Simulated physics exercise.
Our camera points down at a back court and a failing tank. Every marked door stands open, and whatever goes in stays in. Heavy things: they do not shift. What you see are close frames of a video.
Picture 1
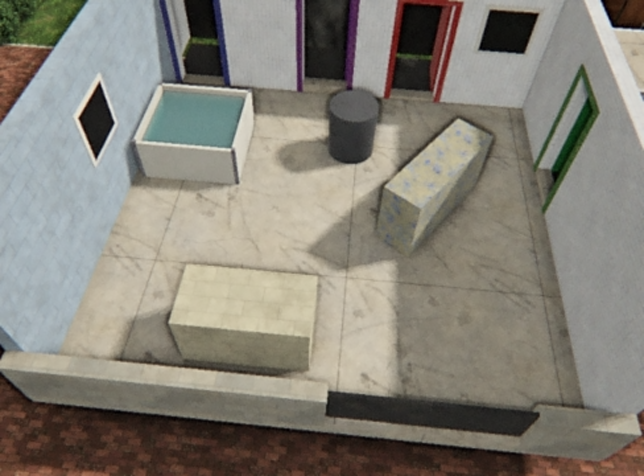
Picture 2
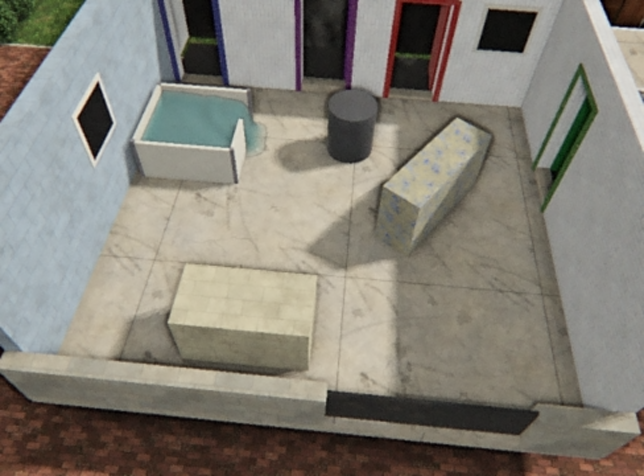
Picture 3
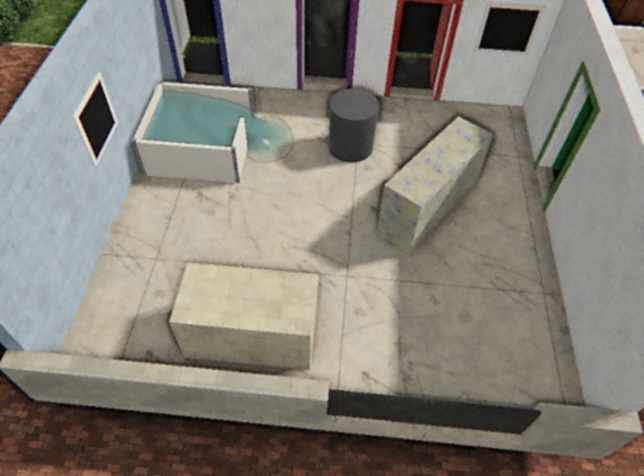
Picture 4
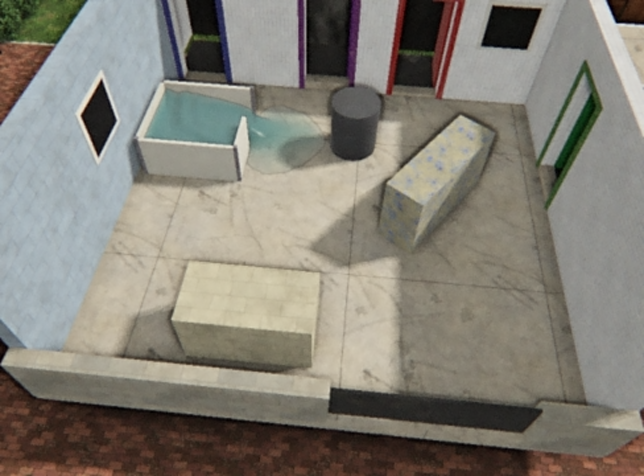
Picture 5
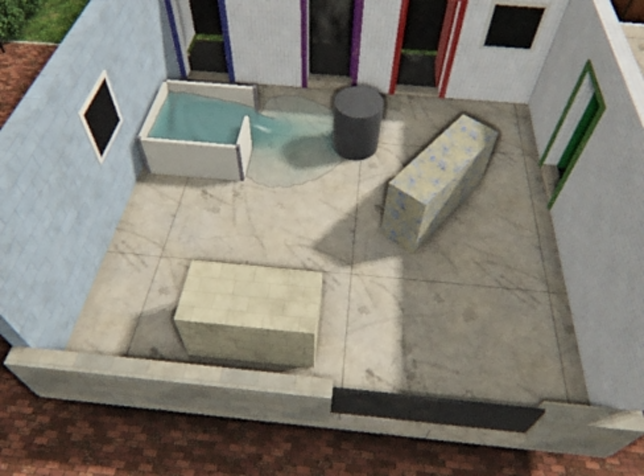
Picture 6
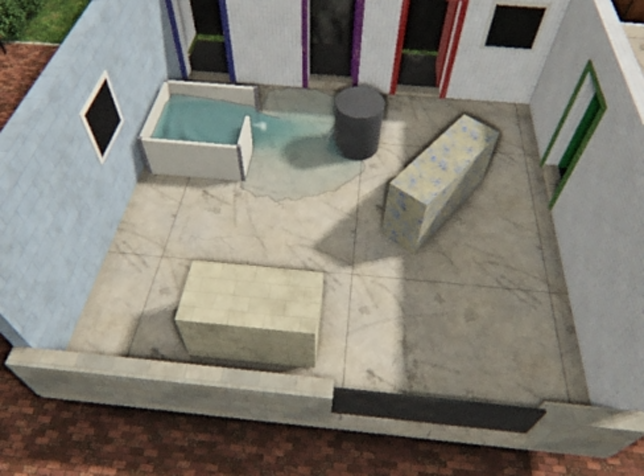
Water pouring from the open right side of a white tank and spreading across a walled courtyard floor around a dark cylinder.
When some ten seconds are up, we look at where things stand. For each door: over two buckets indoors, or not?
In the end red door: Over two buckets. Blue door: At most two buckets. Green door: At most two buckets. Purple door: At most two buckets.
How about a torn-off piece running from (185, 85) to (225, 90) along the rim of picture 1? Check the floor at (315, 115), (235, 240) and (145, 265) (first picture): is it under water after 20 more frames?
Sequence: Wetted / spared / spared.
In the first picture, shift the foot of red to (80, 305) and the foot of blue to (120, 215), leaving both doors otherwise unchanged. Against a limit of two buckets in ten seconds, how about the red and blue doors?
Red: Does not flood; blue: Does not flood.
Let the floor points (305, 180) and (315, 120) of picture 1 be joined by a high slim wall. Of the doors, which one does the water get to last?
I'd pick the one in green.
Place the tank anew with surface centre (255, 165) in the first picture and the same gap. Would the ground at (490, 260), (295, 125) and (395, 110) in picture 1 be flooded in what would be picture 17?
Log: No flood; flood; no flood.
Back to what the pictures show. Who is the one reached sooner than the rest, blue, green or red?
The one in red, before the others.
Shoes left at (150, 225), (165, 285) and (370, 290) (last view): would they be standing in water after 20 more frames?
Result, as listed: Not wetted / not wetted / wetted.
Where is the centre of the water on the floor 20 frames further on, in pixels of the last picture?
Roughly (331, 154).
A moment on, water covers 20 % of the floor; the red door wet at the sill, nothing in, the blue door not reached, the green door not reached, the purple door wet at the sill, nothing in.
Next, water covers 30 % of the floor; the red door under two buckets in, the blue door not reached, the green door not reached, the purple door under two buckets in.
Then, water covers 45 % of the floor; the red door over two buckets in, the blue door wet at the sill, nothing in, the green door wet at the sill, nothing in, the purple door under two buckets in.
Later, water covers 75 % of the floor; the red door over two buckets in, the blue door wet at the sill, nothing in, the green door wet at the sill, nothing in, the purple door under two buckets in.
In the end, water covers 85 % of the floor; the red door over two buckets in, the blue door under two buckets in, the green door wet at the sill, nothing in, the purple door under two buckets in.
